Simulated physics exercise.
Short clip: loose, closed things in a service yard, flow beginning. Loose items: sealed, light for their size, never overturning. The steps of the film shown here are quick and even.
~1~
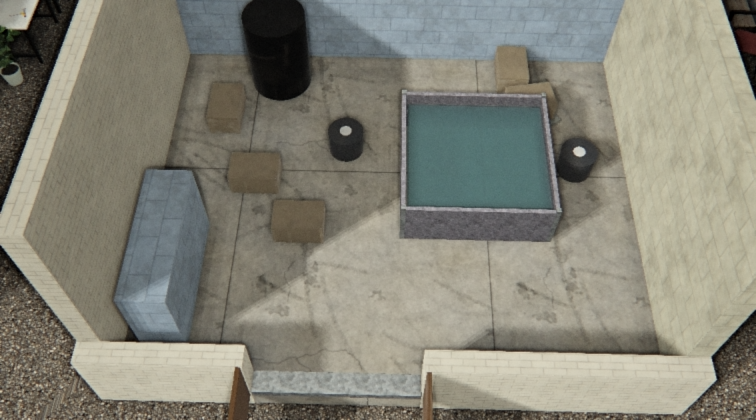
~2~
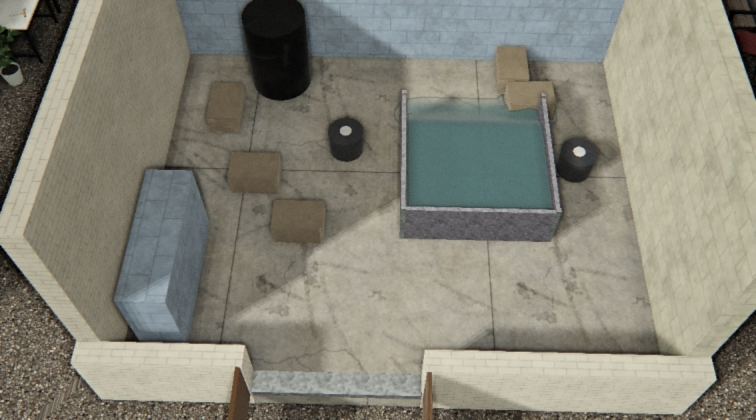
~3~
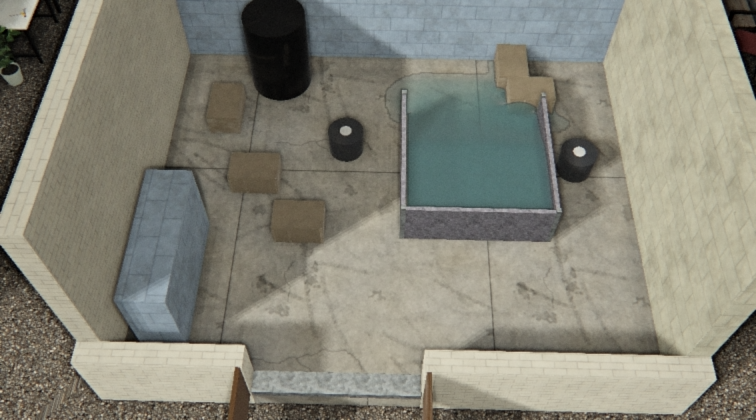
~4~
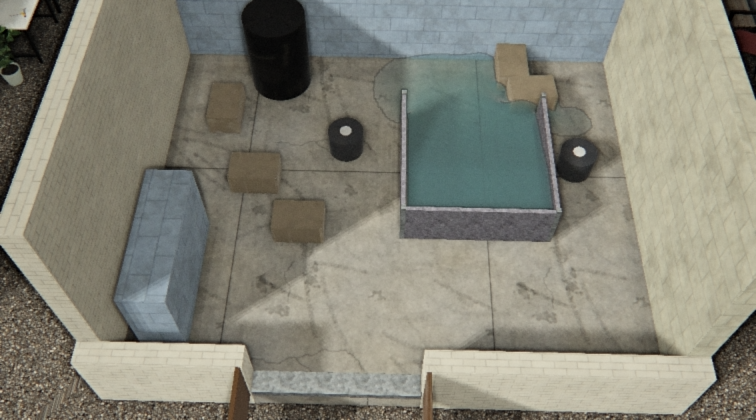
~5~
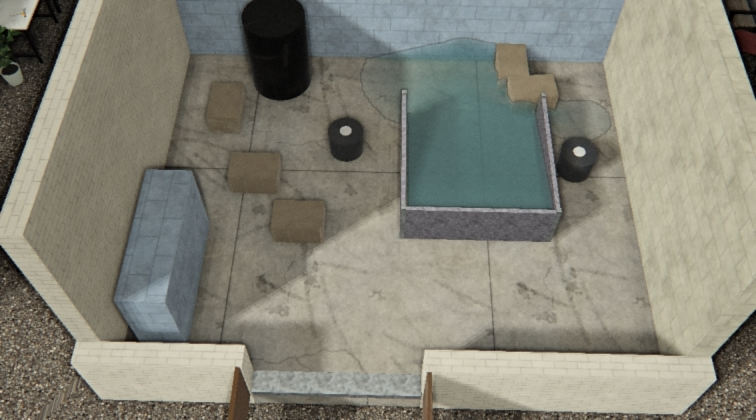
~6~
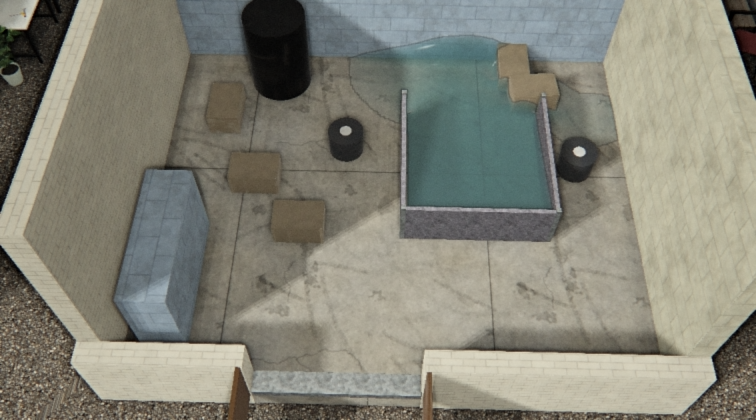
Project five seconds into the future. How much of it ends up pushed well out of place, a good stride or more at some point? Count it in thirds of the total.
Share shifted well: Middle, a third to two thirds.
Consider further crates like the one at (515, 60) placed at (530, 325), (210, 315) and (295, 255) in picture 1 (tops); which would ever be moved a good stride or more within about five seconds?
Sequence: Doesn't go far, doesn't go far, doesn't go far.
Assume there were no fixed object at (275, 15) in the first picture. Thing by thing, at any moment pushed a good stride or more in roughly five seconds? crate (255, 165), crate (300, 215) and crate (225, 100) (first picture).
Result, listed order: Hardly budged / hardly budged / knocked clear.
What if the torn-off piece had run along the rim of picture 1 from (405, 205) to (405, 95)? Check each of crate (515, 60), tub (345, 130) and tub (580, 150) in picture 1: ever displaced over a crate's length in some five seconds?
Lab note - in sequence: Never that far; made it that far; never that far.
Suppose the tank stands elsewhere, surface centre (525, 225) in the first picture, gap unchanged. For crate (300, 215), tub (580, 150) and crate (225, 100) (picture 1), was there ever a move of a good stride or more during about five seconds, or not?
Taking them in order, fell short, went past that, fell short.
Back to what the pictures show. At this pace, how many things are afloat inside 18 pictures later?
The count comes to 1.
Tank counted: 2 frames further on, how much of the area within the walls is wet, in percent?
30 per cent, roughly.
A moment on, 0 of 7 are well off their spots; 0 afloat.
Next, 2 of 7 are well off their spots; 1 afloat.
Later, 4 of 7 are well off their spots; 1 afloat.
In the end, 4 of 7 are well off their spots, and 4 have been at some point; 0 afloat.
